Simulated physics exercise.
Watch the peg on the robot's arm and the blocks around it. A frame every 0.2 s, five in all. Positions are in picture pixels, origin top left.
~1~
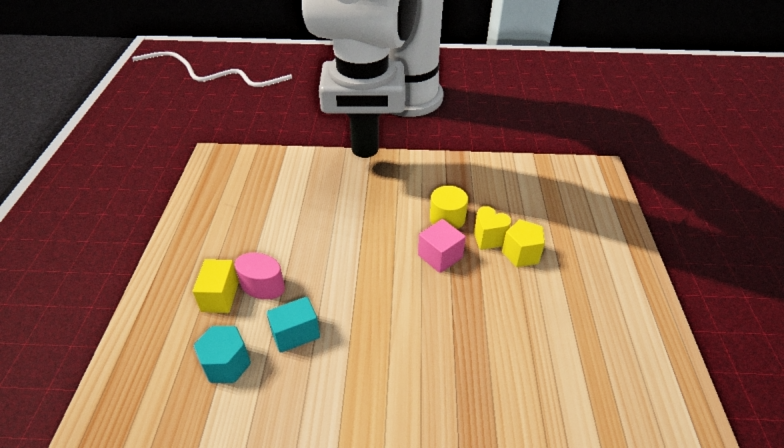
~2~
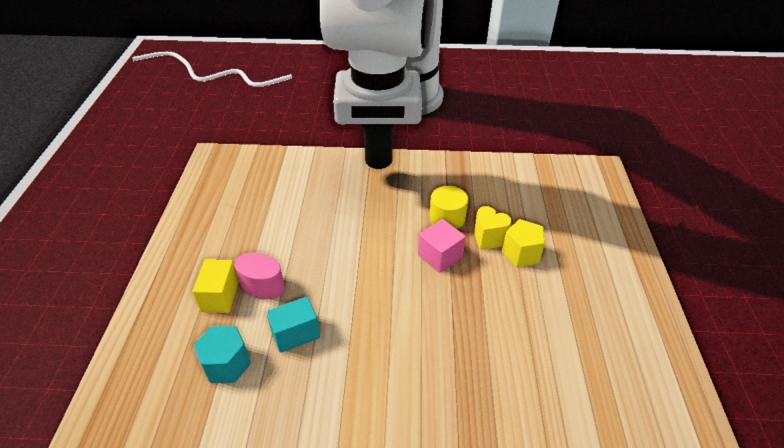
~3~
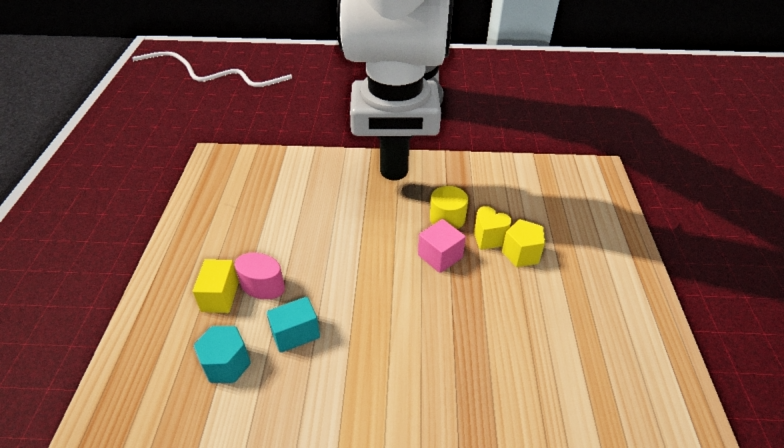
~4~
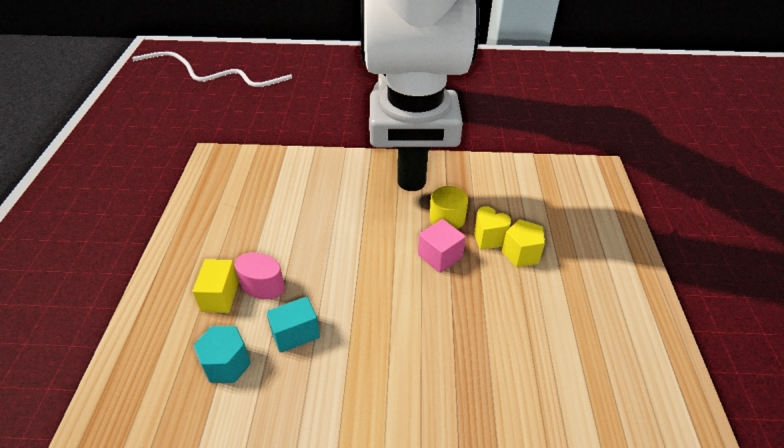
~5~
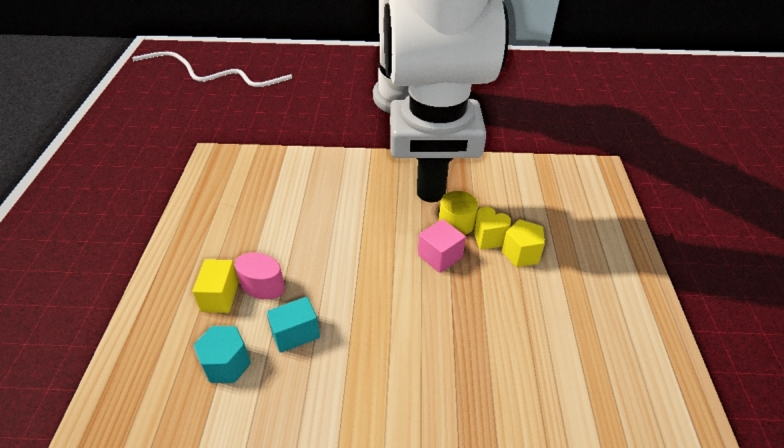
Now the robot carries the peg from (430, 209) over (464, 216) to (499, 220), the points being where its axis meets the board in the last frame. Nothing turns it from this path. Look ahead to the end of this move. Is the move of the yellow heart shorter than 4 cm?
That would be a no.
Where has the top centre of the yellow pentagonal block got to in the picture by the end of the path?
Put as a pixel place, it's (566, 259).
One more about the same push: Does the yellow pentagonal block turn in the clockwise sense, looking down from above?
In short: No.
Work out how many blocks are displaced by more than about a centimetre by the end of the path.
By the end, three or more blocks will have moved.
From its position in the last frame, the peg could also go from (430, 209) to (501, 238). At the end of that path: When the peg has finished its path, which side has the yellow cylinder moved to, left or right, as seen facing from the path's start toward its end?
The shift is to the left of that direction.
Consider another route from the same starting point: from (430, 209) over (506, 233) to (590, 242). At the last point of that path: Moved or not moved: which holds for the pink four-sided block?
Same place.
What follows on the original path. Halfway along, peg at (466, 201); yellow cylinder at (494, 211); yellow heart at (520, 232), turned 25° clockwise; yellow pentagonal block at (553, 249).
At the end, peg at (502, 205); pink four-sided block in place; yellow cylinder at (527, 218); yellow heart at (536, 243), turned 75° clockwise; yellow pentagonal block at (566, 259), turned 20° anticlockwise.
